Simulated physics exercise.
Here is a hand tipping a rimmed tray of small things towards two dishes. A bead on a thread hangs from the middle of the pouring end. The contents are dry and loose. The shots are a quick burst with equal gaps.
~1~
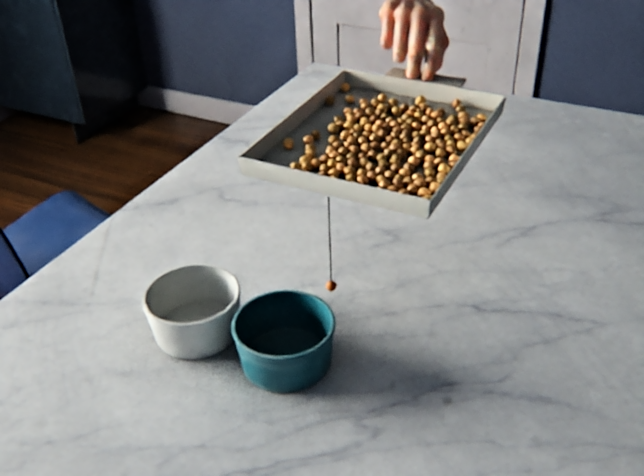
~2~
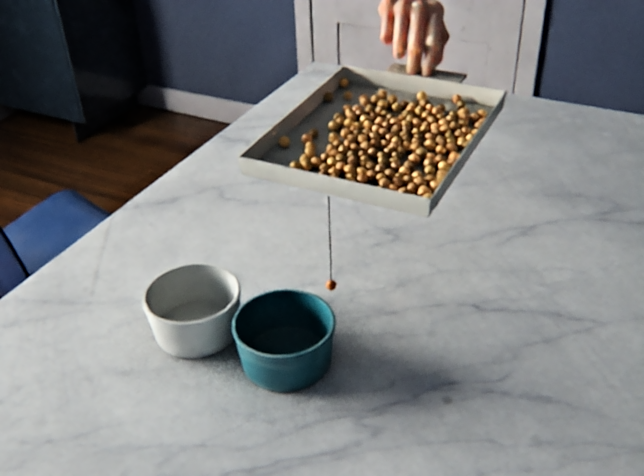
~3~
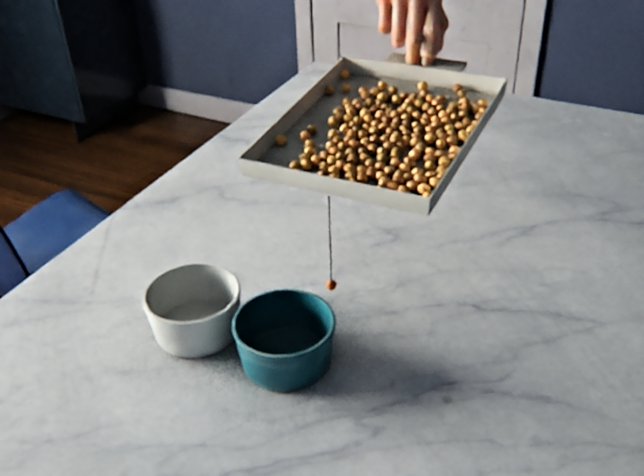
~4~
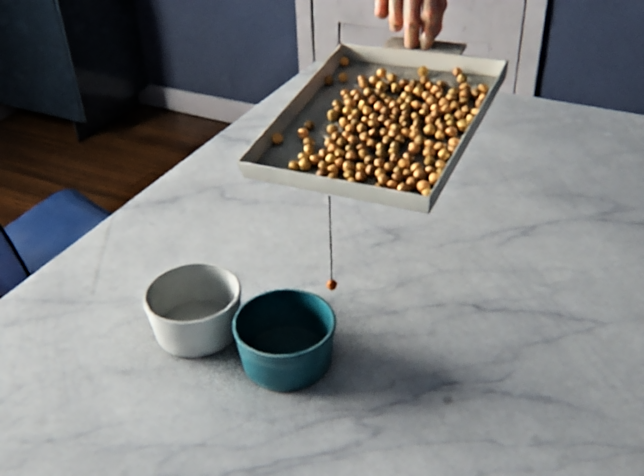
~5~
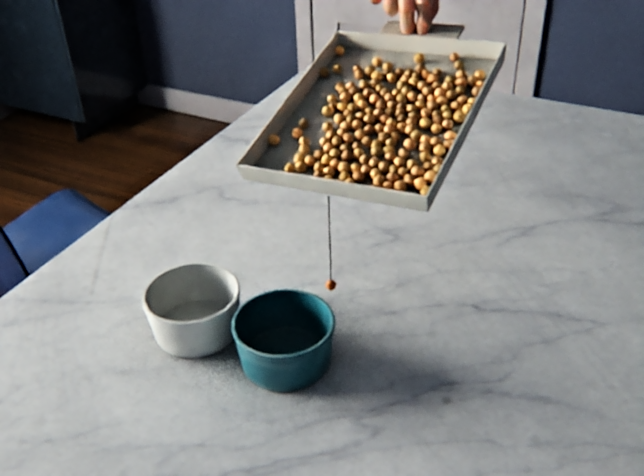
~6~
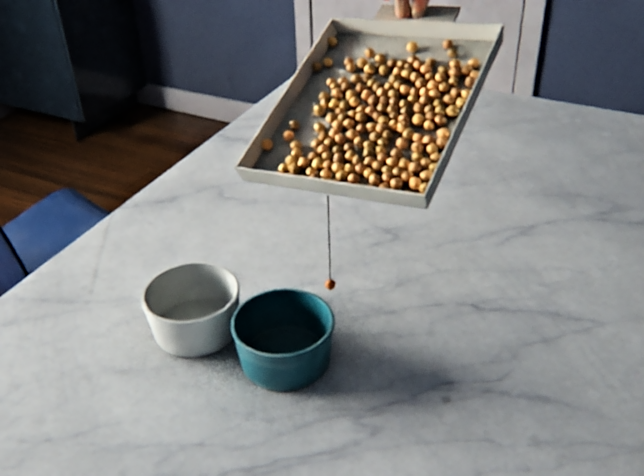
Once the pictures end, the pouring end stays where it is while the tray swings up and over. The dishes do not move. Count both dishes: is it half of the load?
In the dishes lies the larger part of it.
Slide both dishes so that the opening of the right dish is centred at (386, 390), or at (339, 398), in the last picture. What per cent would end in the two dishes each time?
First some 20, then 10 per cent.
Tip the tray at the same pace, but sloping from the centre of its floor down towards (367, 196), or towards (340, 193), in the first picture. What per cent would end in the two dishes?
Near 10 % and 40 %.
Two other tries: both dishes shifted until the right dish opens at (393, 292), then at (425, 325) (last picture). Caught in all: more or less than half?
In turn: Less than half; less than half.
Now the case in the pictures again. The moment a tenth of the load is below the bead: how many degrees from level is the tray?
At about 80°.
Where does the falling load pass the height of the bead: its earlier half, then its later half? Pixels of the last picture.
Around (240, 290) and then (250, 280).
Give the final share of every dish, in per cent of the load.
About: Left dish 20, right dish 40 per cent.
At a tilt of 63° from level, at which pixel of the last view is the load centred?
Near (313, 144).
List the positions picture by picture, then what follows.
The first frame shows corners of the pouring end at (241, 156) and (429, 199), level; middle of the load at (397, 144), round wooden beads; left dish at (166, 337); right dish at (260, 370); bead on its thread at (331, 286).
The second frame shows corners of the pouring end at (241, 156) and (429, 198), level; middle of the load at (397, 142).
The third frame shows corners of the pouring end at (240, 158) and (428, 197), tipped barely, lowest at the left corner; middle of the load at (397, 136).
The fourth frame shows corners of the pouring end at (240, 160) and (428, 196), tipped a little, lowest at the left corner; middle of the load at (396, 129).
The fifth frame shows corners of the pouring end at (238, 164) and (425, 195), tipped clearly, lowest at the left corner; middle of the load at (392, 123), a small part on the move.
The sixth frame shows corners of the pouring end at (237, 166) and (423, 194), tipped clearly, lowest at the left corner; middle of the load at (384, 121), nearly all on the move; left dish at (165, 335); right dish at (259, 368).
Soon after the last picture, tray tipped steeply; nearly all on the tray; a stray few in the left dish; a stray few in the air.
A little later, tray tipped past a quarter turn; about a quarter on the tray; about a quarter in the right dish; about a quarter in the left dish; a small part outside both; about a quarter in the air.
Later still, tray tipped past a quarter turn; about half in the right dish; about a quarter in the left dish; about a third outside both.
By the end, tray tipped past a quarter turn; about half in the right dish; about a quarter in the left dish; about a third outside both.
